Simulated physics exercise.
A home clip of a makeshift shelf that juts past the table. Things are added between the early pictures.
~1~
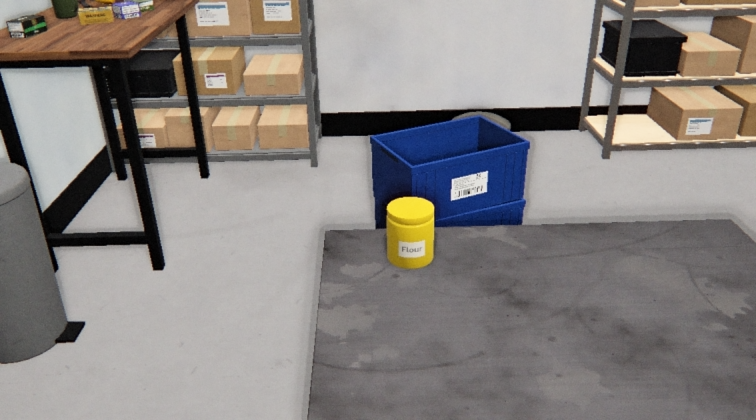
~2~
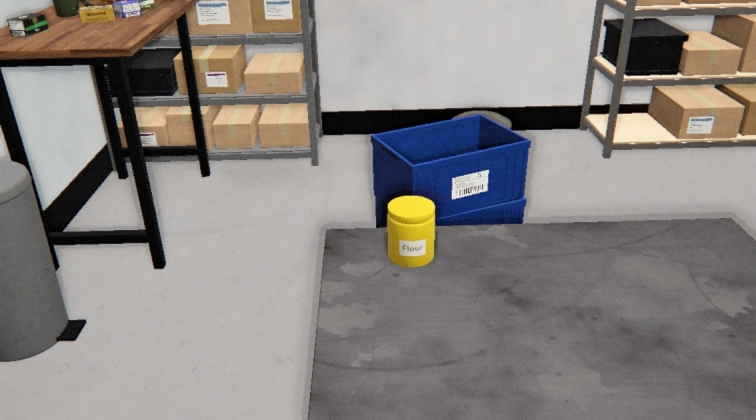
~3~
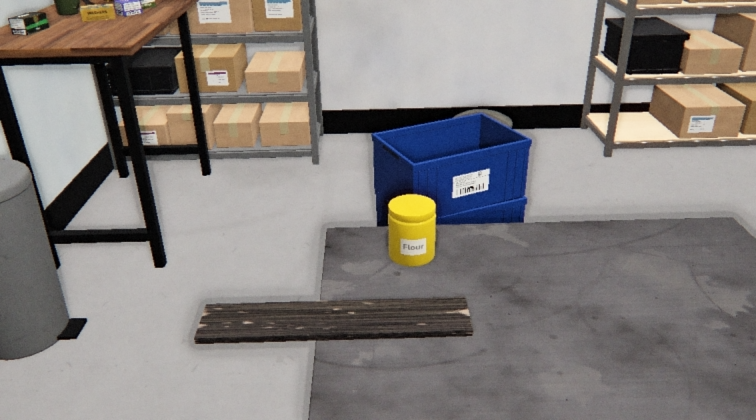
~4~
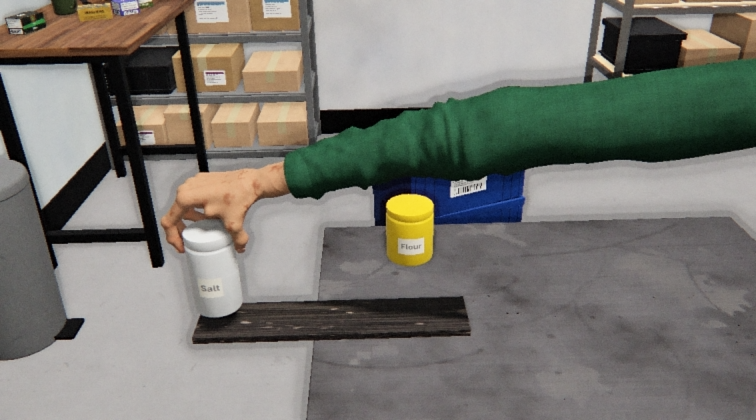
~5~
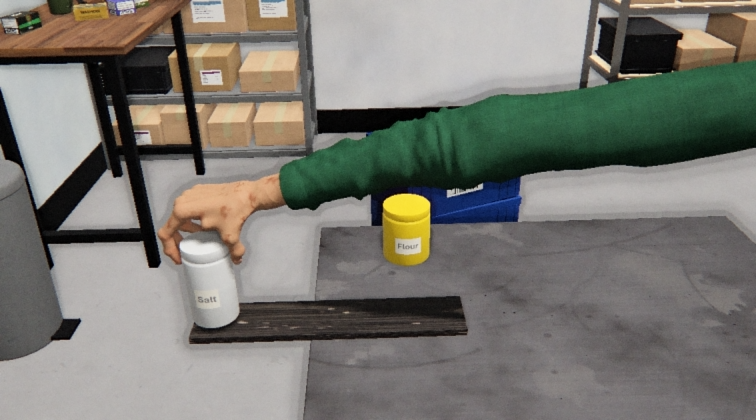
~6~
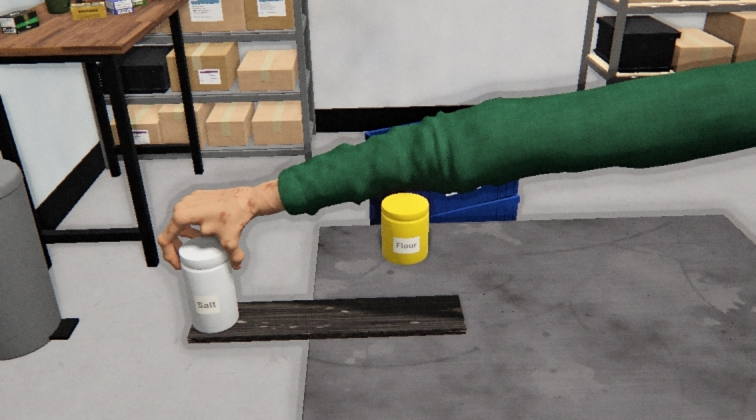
In a storage room, a plank appears and a hand lowers a white jar onto it.
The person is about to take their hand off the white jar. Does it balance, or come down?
The plank tips off the edge.
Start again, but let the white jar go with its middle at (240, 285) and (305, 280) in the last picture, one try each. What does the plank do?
First try: It goes over; second try: It keeps its balance.
Then, 0.50 s past the last view, white jar and black plank now down on the floor or falling.
Then, 0.60 s past the last view, things are still on the move.
Finally, down on the floor or falling, white jar and black plank; yellow jar still in place. The plank goes over.
